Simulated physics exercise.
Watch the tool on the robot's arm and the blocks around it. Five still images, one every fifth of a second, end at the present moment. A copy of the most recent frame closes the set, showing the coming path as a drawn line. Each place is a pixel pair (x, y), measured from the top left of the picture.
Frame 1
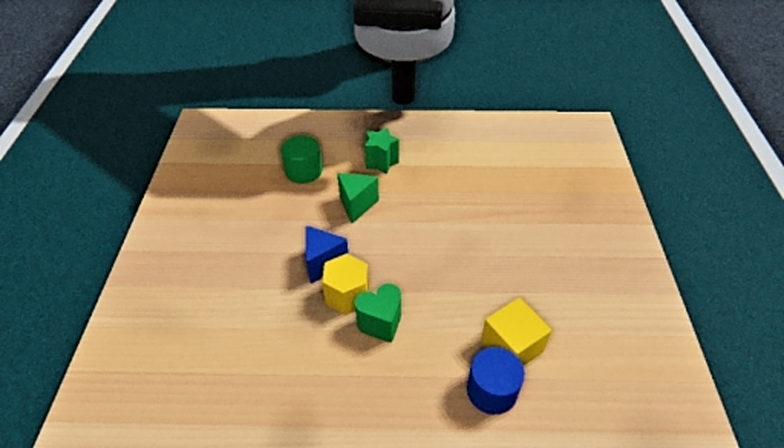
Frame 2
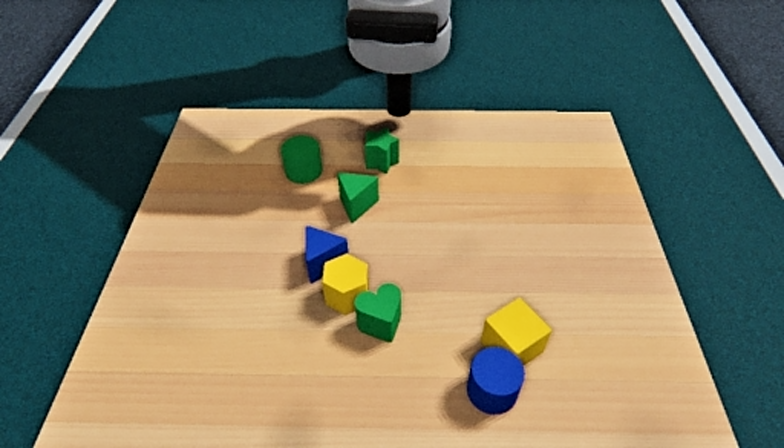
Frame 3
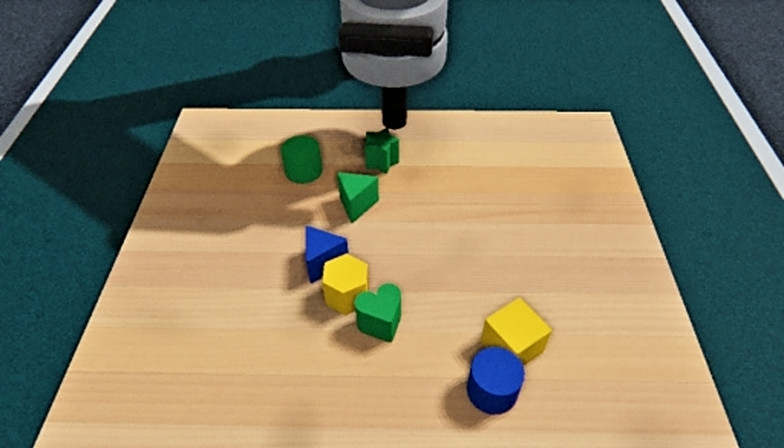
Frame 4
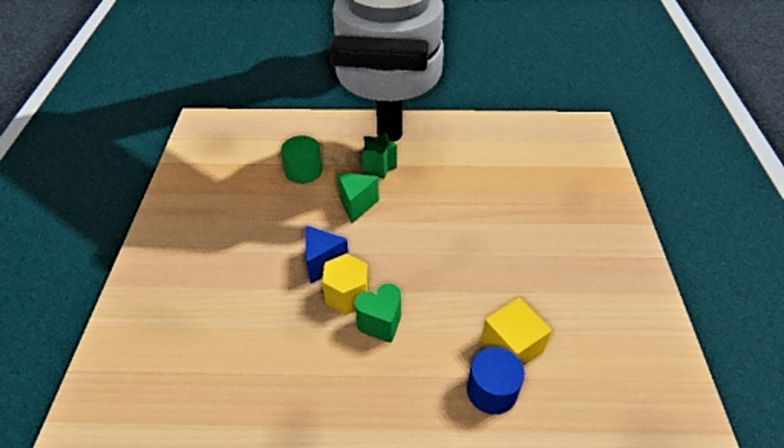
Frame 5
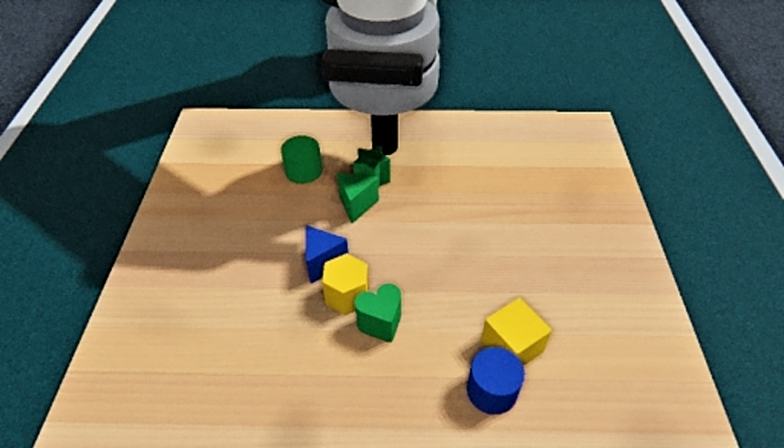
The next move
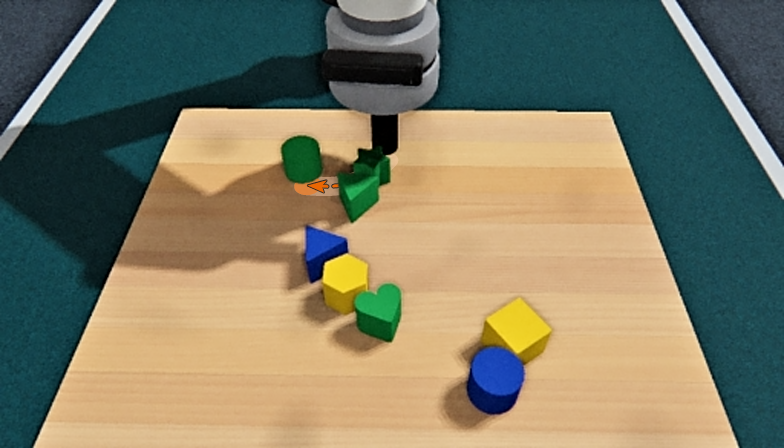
A robot arm with a dark, rod-like tool reaches in from the top over a pale wooden board on a green floor with white lines, seen from above by a still camera. A green cylinder, star and triangular piece sit near the far edge, with a blue triangle, yellow hexagon and green heart below, and a yellow block and blue cylinder lower right. The arm moves slowly toward the viewer and slightly left, and its tool nudges the star a little toward the triangular piece.
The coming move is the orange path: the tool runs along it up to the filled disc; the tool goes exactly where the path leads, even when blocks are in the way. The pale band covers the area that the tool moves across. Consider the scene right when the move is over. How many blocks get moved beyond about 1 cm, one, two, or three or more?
I think three or more will be displaced.
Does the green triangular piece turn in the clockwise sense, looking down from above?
Answer: No.
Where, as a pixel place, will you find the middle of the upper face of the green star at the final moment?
(334, 184)
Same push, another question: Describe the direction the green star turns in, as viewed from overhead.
Turns anticlockwise.
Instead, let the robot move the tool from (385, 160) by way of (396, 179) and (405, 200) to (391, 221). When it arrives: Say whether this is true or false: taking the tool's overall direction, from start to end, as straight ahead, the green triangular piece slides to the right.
True.
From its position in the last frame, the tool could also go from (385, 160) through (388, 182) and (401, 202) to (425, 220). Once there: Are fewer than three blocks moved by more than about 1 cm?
Yes, I think so.
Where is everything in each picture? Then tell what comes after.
In the first picture, tool's lower end (403, 98); green cylinder (300, 147); green triangular piece (355, 183); green star (381, 138).
In the second picture, tool (399, 110); blocks still.
In the third picture, tool (394, 122); blocks still.
In the fourth picture, tool (390, 135); green star (378, 143).
In the fifth picture, tool (385, 148); green cylinder (300, 147); green triangular piece (355, 183); green star (371, 156).
Drawn move, from (385, 160) through (366, 176) and (338, 186) to (308, 185).
The first path, step by step. One third of the way, tool (365, 164); green triangular piece (349, 196); green star (355, 175), turned 20° anticlockwise.
Two thirds of the way, tool (337, 173); green triangular piece (345, 206), turned 25° anticlockwise; green star (337, 184), turned 50° anticlockwise.
At the end, tool (306, 173); green cylinder (290, 143); green triangular piece (345, 206), turned 25° anticlockwise; green star (334, 184), turned 65° anticlockwise.
